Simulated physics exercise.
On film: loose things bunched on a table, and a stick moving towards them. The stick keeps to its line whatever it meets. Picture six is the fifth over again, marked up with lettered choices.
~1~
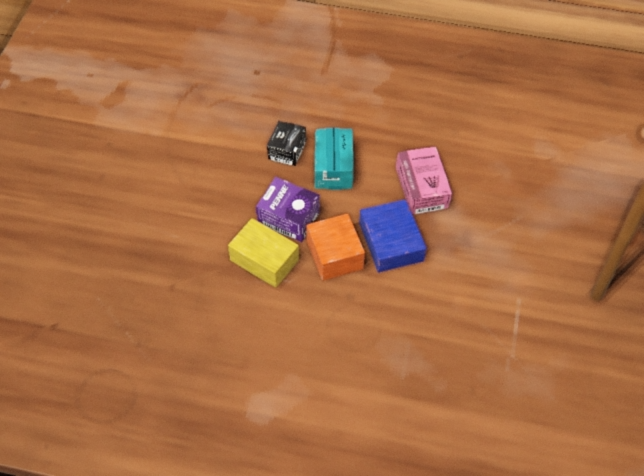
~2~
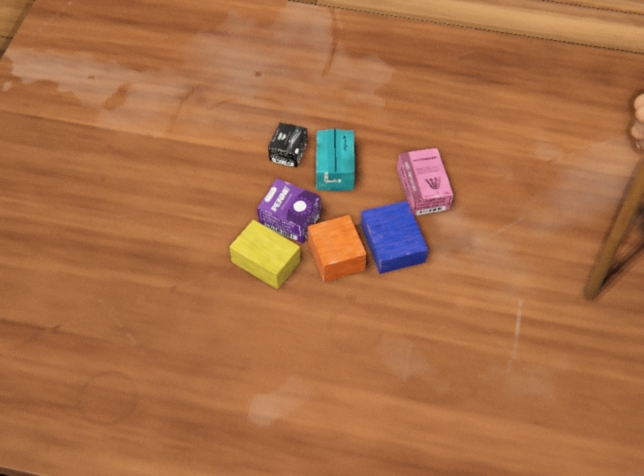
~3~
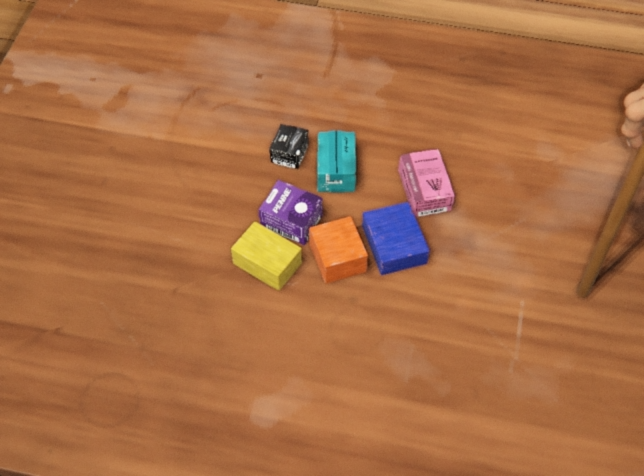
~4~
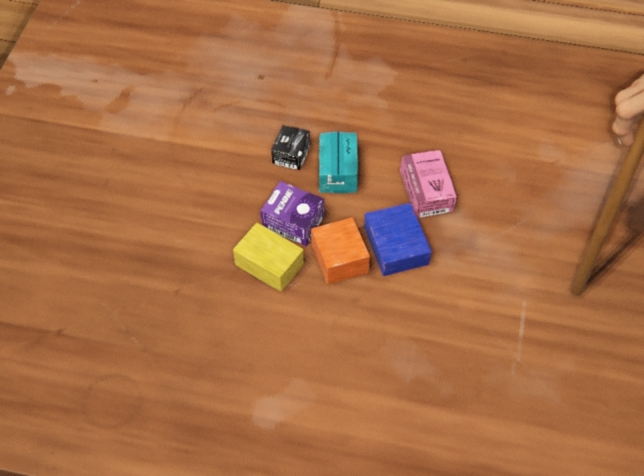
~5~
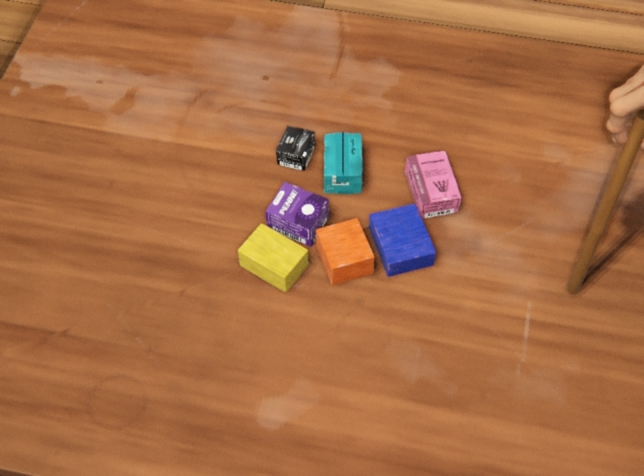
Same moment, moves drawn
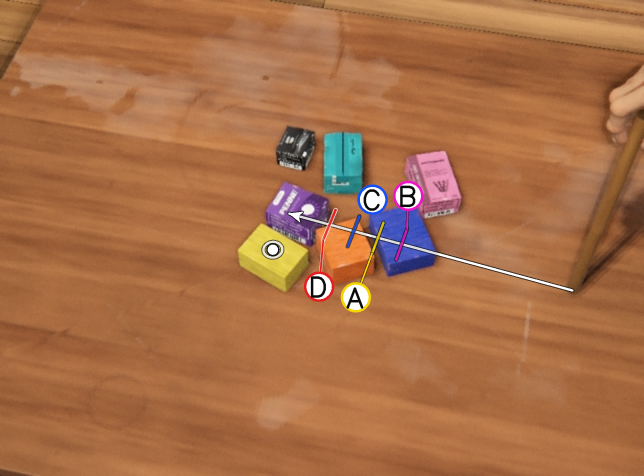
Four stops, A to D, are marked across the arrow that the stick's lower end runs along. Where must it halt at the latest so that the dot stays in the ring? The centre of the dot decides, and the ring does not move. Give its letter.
All is well up to B.
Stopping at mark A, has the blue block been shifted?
Yes.
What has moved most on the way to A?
The blue block has gone farthest.
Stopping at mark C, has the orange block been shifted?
By then, yes.
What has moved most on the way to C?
The blue block has gone farthest.
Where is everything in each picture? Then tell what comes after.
In the first frame, black box (287, 143); pink box (423, 180); orange block (335, 247).
In the second frame, orange block (337, 248); yellow block (266, 254).
In the third frame, blue block (395, 238); turquoise box (336, 161).
In the fourth frame, purple packet (294, 214); black box (291, 147).
In the fifth frame, pink box (432, 185); orange block (345, 251); yellow block (274, 258).
On the marked copy, A at (378, 238); B at (401, 244); C at (354, 231); D at (330, 225); the arrow from (572, 290) to (289, 213); the white dot at (273, 249).
Taking B. A third of the way, foot of the stick (508, 274).
Two thirds of the way, foot of the stick (447, 257).
When it is over, foot of the stick (401, 245); blue block (371, 240); orange block (329, 256); the dot is still in its ring.
As for the rest, A shifts the dotted thing to (260, 262); C shifts the dotted thing to (248, 267); D shifts the dotted thing to (244, 268).
